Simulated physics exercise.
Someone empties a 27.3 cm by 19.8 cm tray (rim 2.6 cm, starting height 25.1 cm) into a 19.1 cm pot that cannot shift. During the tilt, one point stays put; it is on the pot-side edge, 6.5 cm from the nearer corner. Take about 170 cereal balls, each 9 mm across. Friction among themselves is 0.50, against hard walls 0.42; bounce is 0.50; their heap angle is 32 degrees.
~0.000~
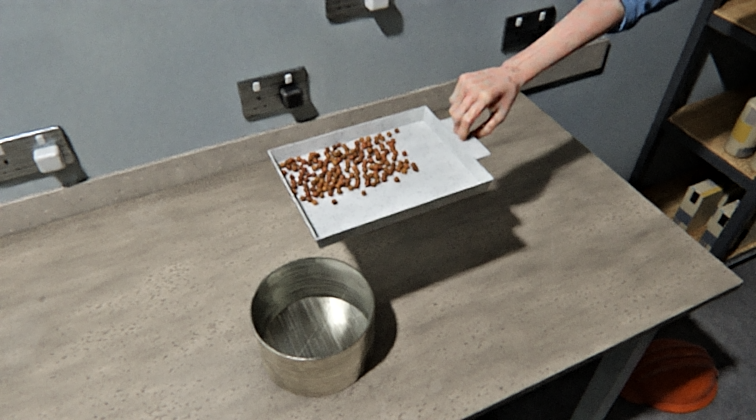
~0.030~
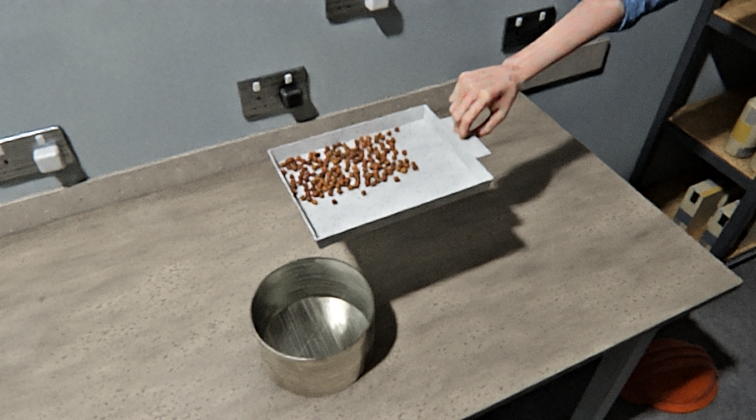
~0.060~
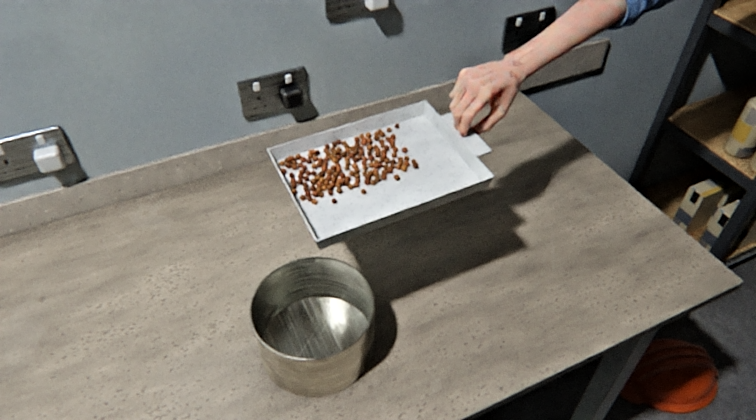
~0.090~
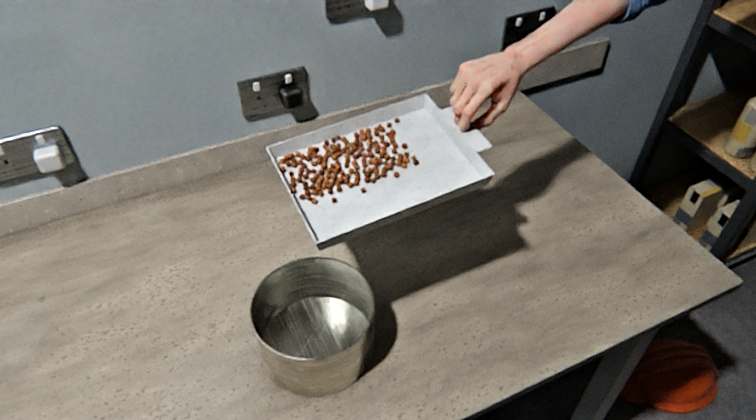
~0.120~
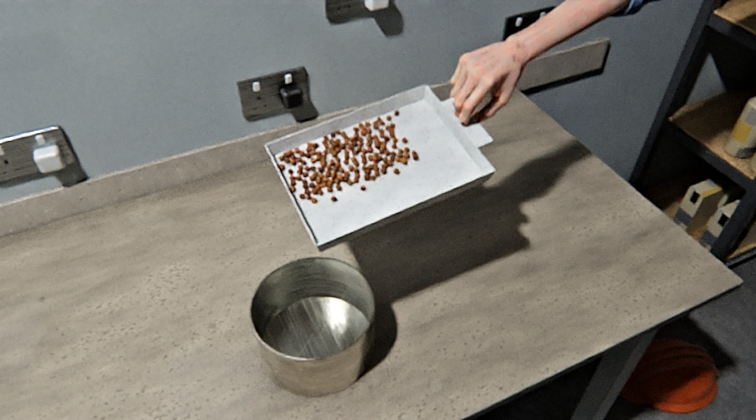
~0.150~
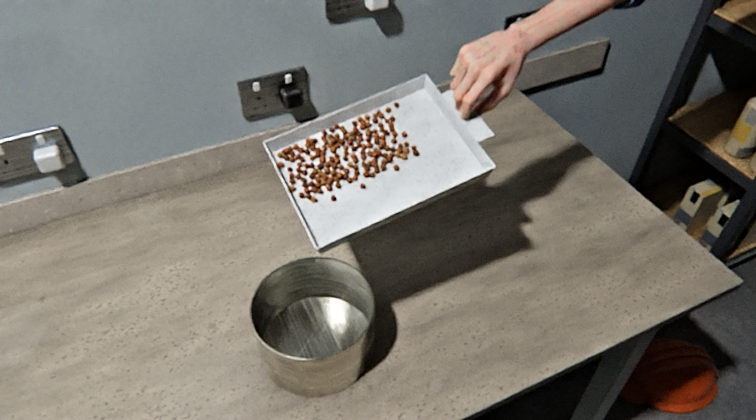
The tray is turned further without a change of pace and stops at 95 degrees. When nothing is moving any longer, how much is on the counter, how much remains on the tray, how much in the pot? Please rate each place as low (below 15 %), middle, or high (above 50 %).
Counter: Low, tray: Low, pot: High.
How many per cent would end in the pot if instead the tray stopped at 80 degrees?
That would be around 70 percent.
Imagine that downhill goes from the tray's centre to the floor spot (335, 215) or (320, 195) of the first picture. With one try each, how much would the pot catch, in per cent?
95 and 35 %.
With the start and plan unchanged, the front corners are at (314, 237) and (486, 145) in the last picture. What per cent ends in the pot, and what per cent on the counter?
That works out as pot 35 and counter 65.
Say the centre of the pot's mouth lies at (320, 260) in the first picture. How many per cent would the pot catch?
Share in pot at that spot: Some 25 in a hundred.
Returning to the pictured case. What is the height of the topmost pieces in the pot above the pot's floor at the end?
Some 2.0 cm.
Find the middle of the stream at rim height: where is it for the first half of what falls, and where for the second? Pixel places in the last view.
At about (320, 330), then at (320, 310).
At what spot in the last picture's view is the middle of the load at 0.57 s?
Look about (327, 242) in the last view.
After 0.40 s, tilt 55 degrees; the tray holds 100 %, the pot 0 %.
Then, at 0.57 s, tilt 82 degrees; the tray holds 95 %, the pot 0 %.
After 0.86 s, tilt 95 degrees; the tray holds 20 %, the pot 70 %.
By 2.2 s all is still; counter 5 %, tray 0 %, pot 95 %.
